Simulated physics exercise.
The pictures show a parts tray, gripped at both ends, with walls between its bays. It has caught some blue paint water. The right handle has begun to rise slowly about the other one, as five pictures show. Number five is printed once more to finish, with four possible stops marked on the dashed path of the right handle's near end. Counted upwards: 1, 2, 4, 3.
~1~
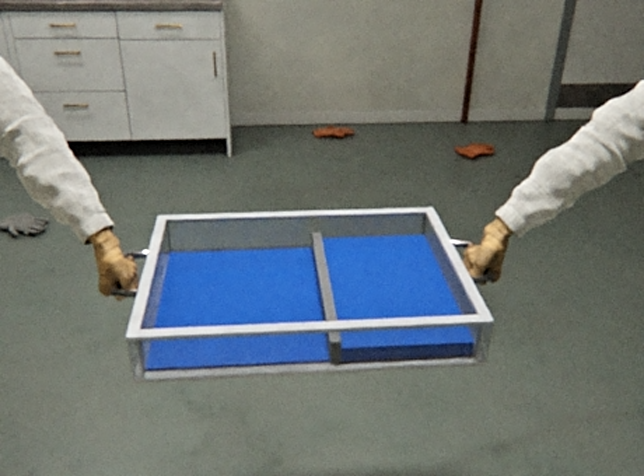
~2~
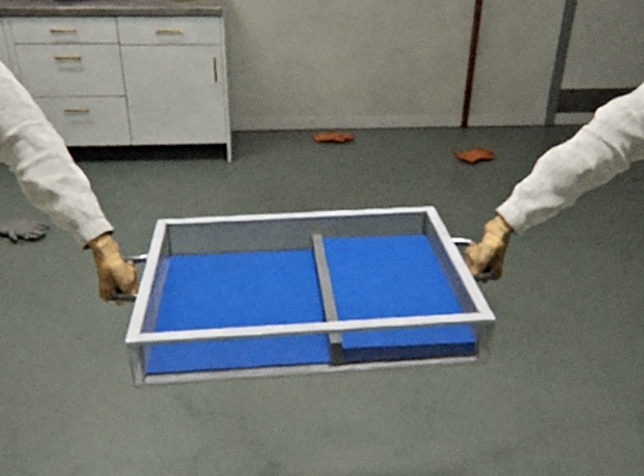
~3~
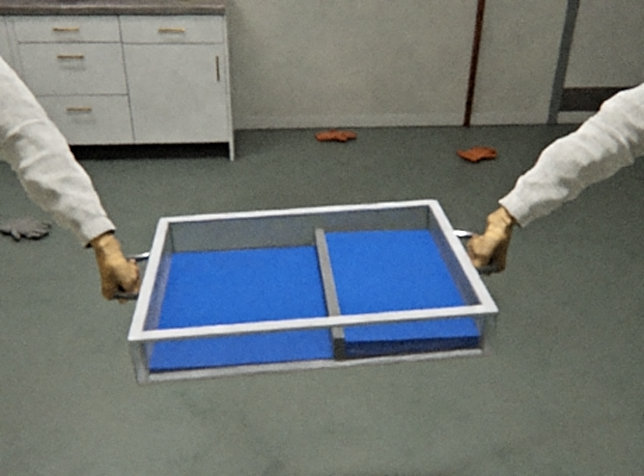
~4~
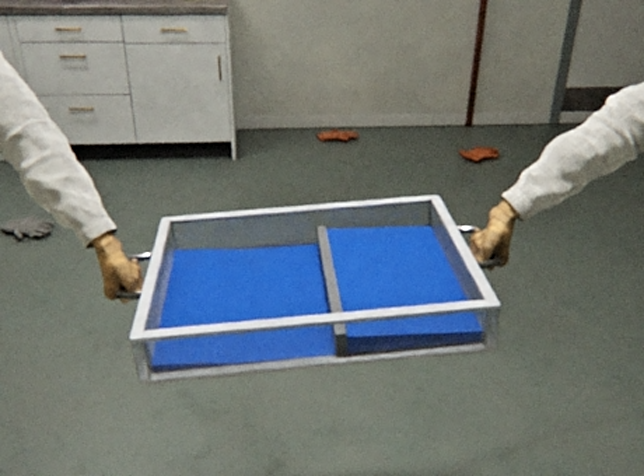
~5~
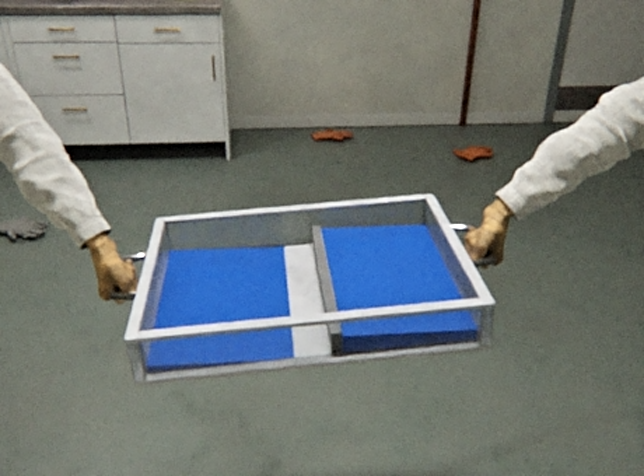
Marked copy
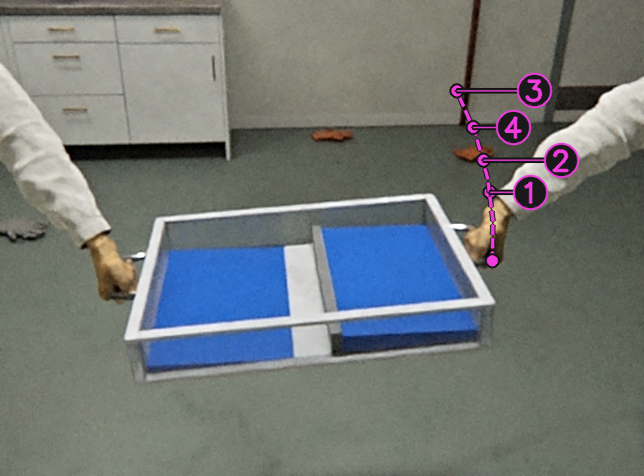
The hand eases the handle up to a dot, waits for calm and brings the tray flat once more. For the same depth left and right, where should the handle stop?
Stop 1.
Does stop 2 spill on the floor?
No.
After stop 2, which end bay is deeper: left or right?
The left end bay.
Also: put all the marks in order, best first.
The order is 1, 2, 4, 3.
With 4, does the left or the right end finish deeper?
The left end bay.
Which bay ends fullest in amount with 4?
That is the left bay.
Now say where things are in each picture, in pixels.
In the first frame, the tray is level; deepest in the right bay, at (386, 284), shallowest in the left; right handle at (480, 260).
The second frame shows tipped about 1° down to the left; no wall is crossed; right handle at (481, 259).
The third frame shows tipped about 2° down to the left; no wall is crossed; right handle at (484, 251).
The fourth frame shows tipped about 4° down to the left; no wall is crossed; right handle at (487, 245).
The fifth frame shows tipped about 4° down to the left; deepest in the right bay, at (387, 273), shallowest in the left; right handle at (481, 244).
In magenta, 1 at (490, 192); 2 at (483, 160); 3 at (456, 90); 4 at (473, 127).
Choosing 1, the two end bays stand about equally deep; nothing spills.
Choosing 2, the left end bay stands a little deeper than the other; nothing spills.
Choosing 3, the left end bay stands much deeper than the other; about 11 % goes over the rim.
Choosing 4, the left end bay stands much deeper than the other; nothing spills.
